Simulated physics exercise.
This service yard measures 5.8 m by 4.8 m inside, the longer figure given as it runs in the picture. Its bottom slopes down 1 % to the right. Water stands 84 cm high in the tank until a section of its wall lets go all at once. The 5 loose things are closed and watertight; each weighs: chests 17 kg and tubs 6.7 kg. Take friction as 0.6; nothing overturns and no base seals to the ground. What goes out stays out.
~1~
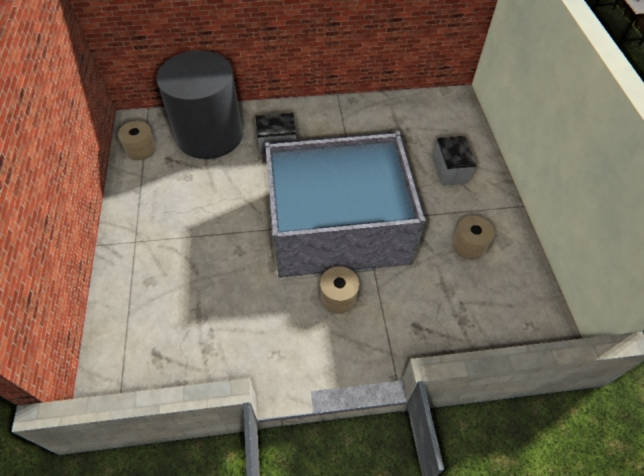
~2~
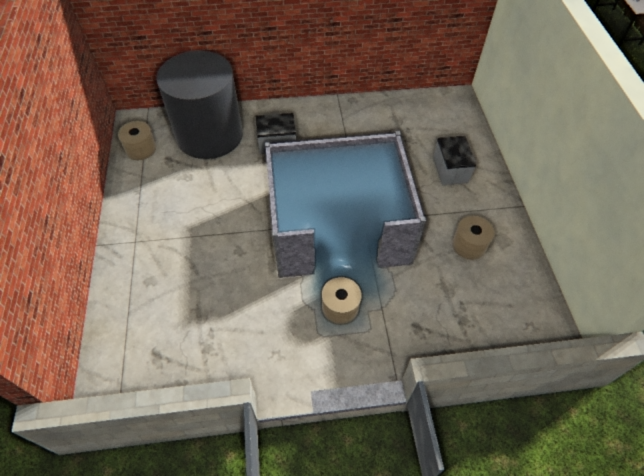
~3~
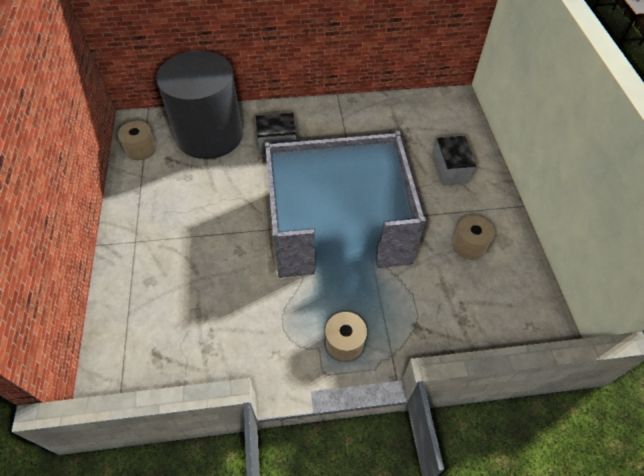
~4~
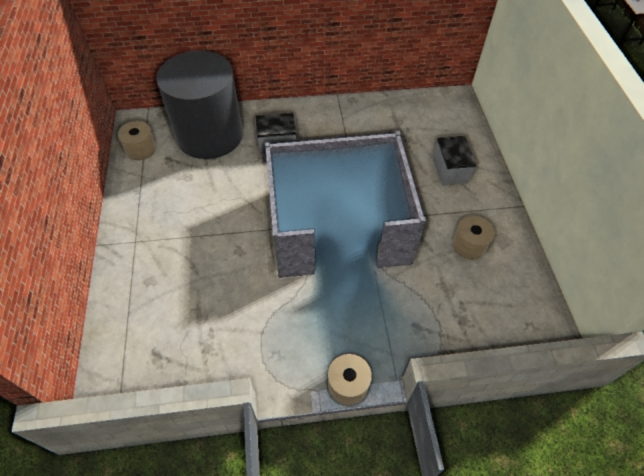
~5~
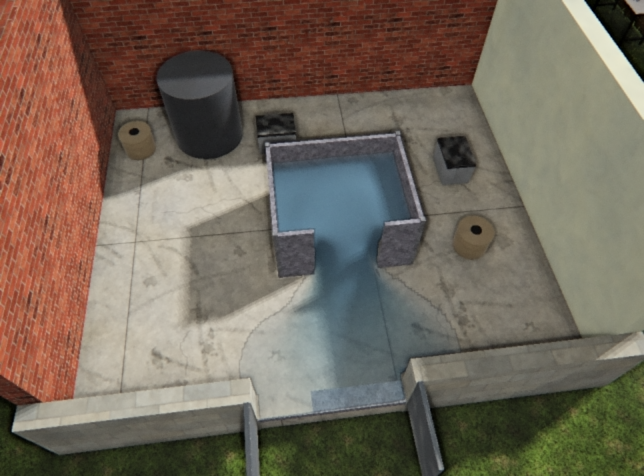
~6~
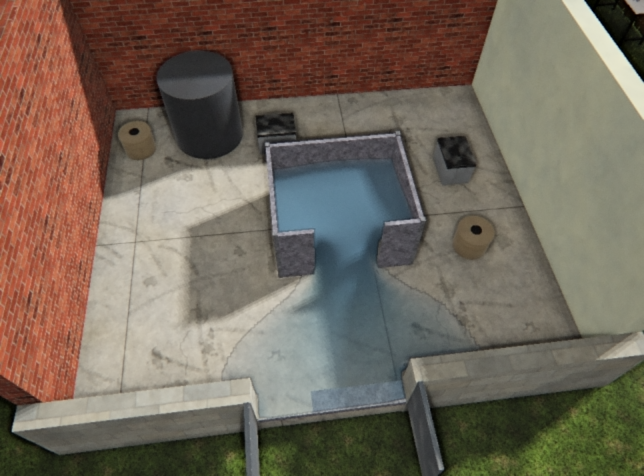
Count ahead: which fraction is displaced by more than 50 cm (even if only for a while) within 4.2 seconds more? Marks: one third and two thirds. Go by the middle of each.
It is less than a third.
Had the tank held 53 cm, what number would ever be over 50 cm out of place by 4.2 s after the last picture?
Then 1.
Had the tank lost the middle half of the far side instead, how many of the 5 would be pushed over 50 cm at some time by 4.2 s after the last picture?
In that case 3 of them.
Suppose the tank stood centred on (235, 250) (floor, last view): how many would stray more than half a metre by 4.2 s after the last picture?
In that case 1 of them.
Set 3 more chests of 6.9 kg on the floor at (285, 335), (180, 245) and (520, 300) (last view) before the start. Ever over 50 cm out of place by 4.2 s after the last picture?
In turn: Over, under, more.
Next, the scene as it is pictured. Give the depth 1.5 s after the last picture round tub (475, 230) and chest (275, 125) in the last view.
Roughly 0 and 0 cm.
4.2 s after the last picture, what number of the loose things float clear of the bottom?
I count 0.
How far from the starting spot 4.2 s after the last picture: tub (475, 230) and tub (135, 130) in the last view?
In that order: 20 cm, 0 cm.
Then, 0.4 s after the last picture 1 of 5 are over 50 cm from their spots; 0 afloat.
Then, 1.5 s after the last picture 1 of 5 are over 50 cm from their spots; 0 afloat.
Then, 2.8 s after the last picture 1 of 5 are over 50 cm from their spots; 0 afloat.
Then, 4.2 s after the last picture 1 of 5 are over 50 cm from their spots, and 1 have been at some point; 0 afloat.
